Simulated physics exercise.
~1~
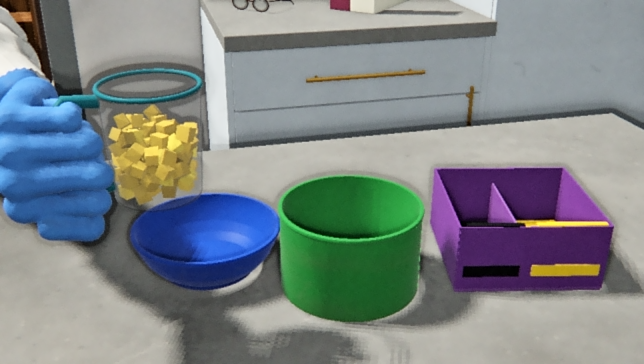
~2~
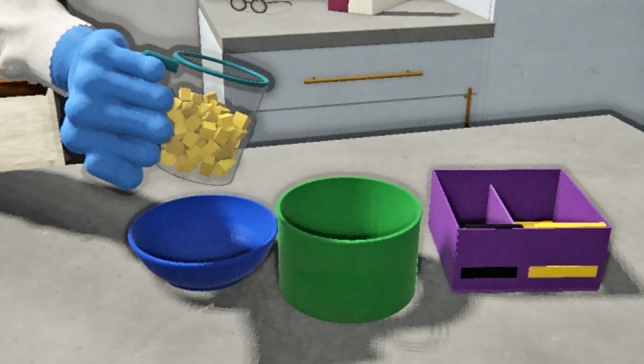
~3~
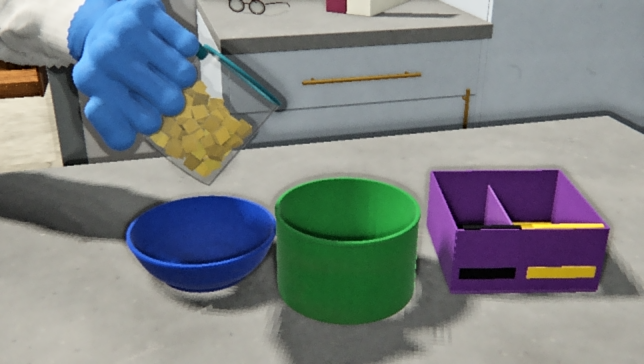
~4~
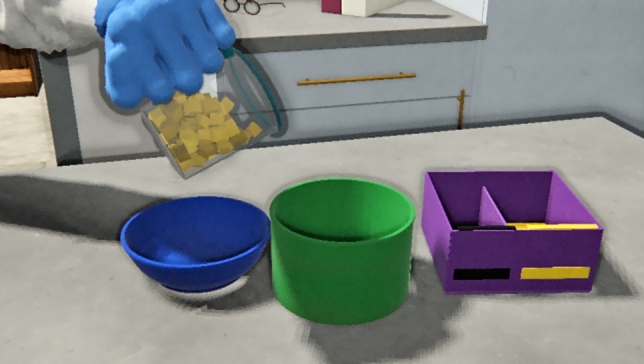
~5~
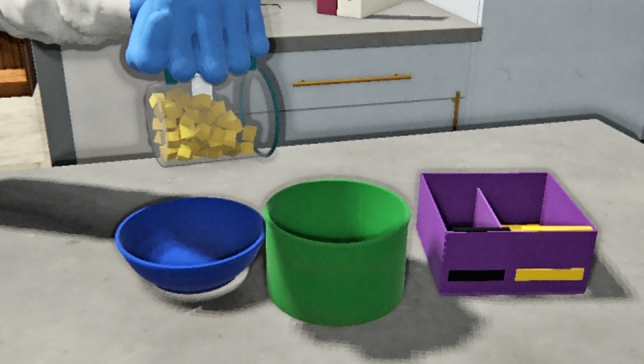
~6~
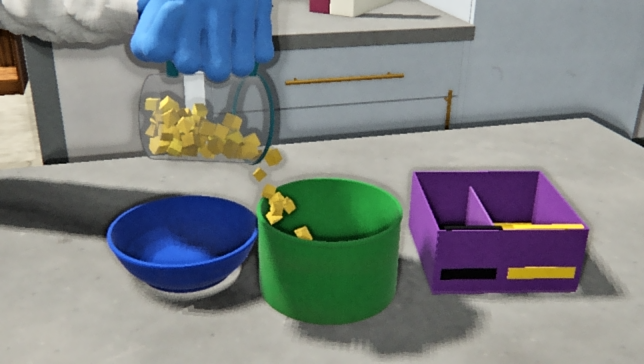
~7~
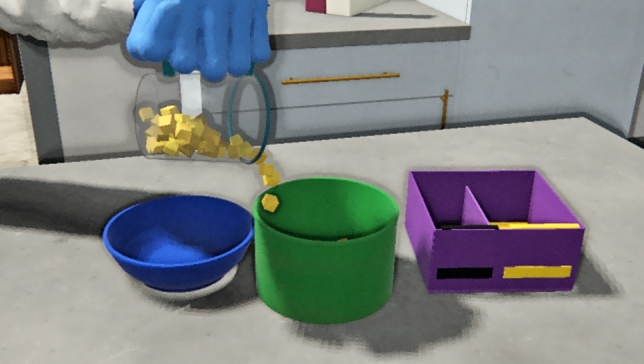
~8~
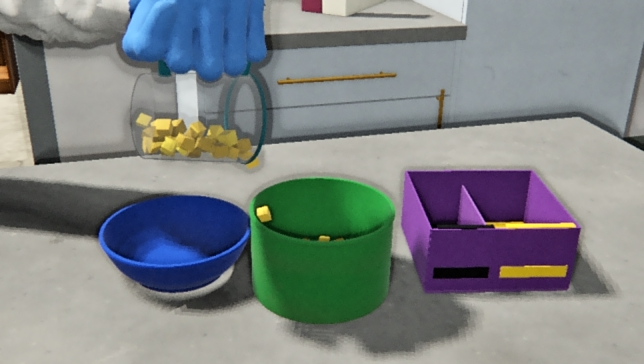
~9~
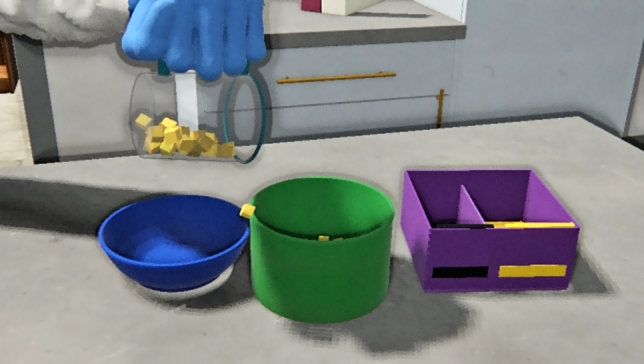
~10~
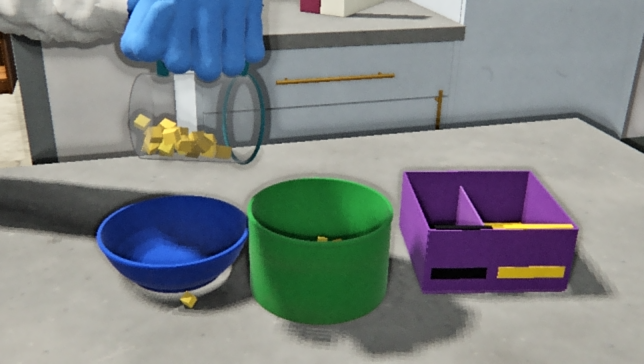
On a grey countertop, a blue-gloved hand tilting a clear cup, tipping many yellow cubes into a green pot, some staying inside.
